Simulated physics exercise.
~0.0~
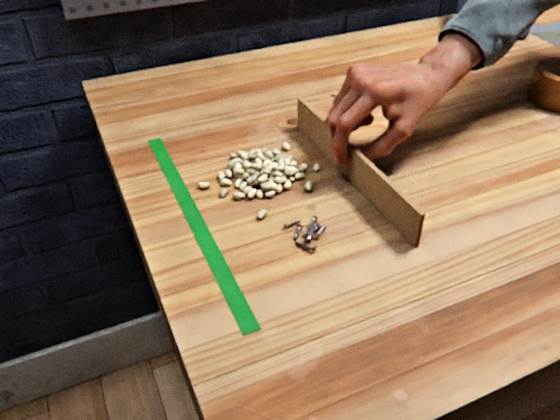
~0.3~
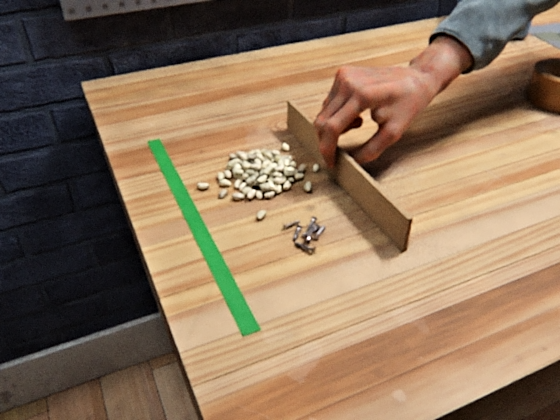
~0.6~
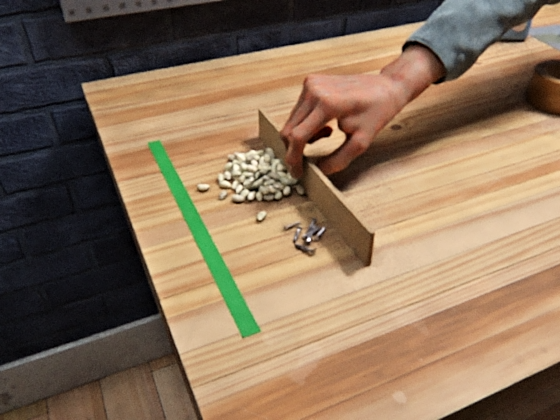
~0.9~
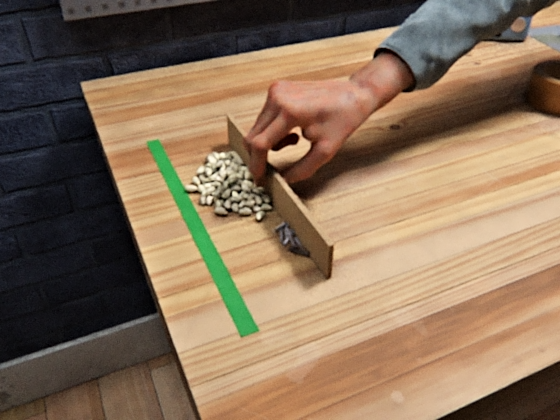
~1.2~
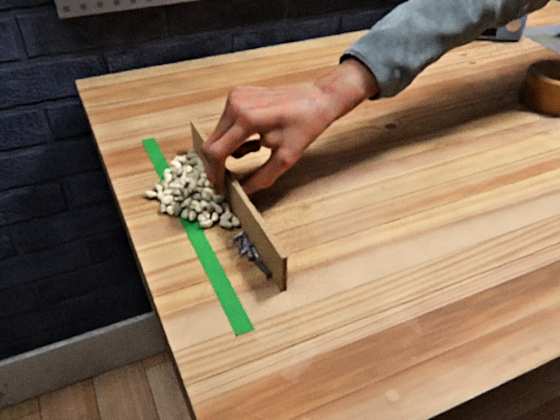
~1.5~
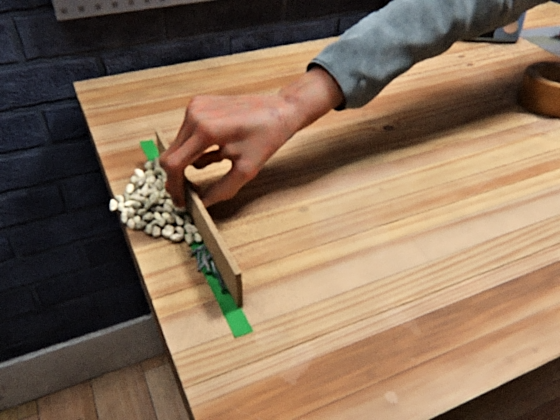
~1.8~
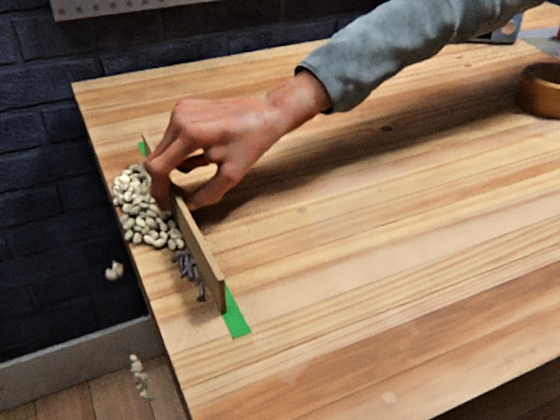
A hand in a grey sleeve holds a thin piece of card upright on a striped wooden table and slides it left toward a strip of green tape. Ahead of it lie a pile of pale, bean-like bits and a smaller cluster of dark grey pieces nearer the viewer. The card reaches the pale pile first, then gathers the dark pieces too, pushing both across the tape. The pale bits crowd up to the table's left edge as the card arrives at the tape and stops. Some pale bits drop over the edge toward the floor, while the dark pieces stay on the table.
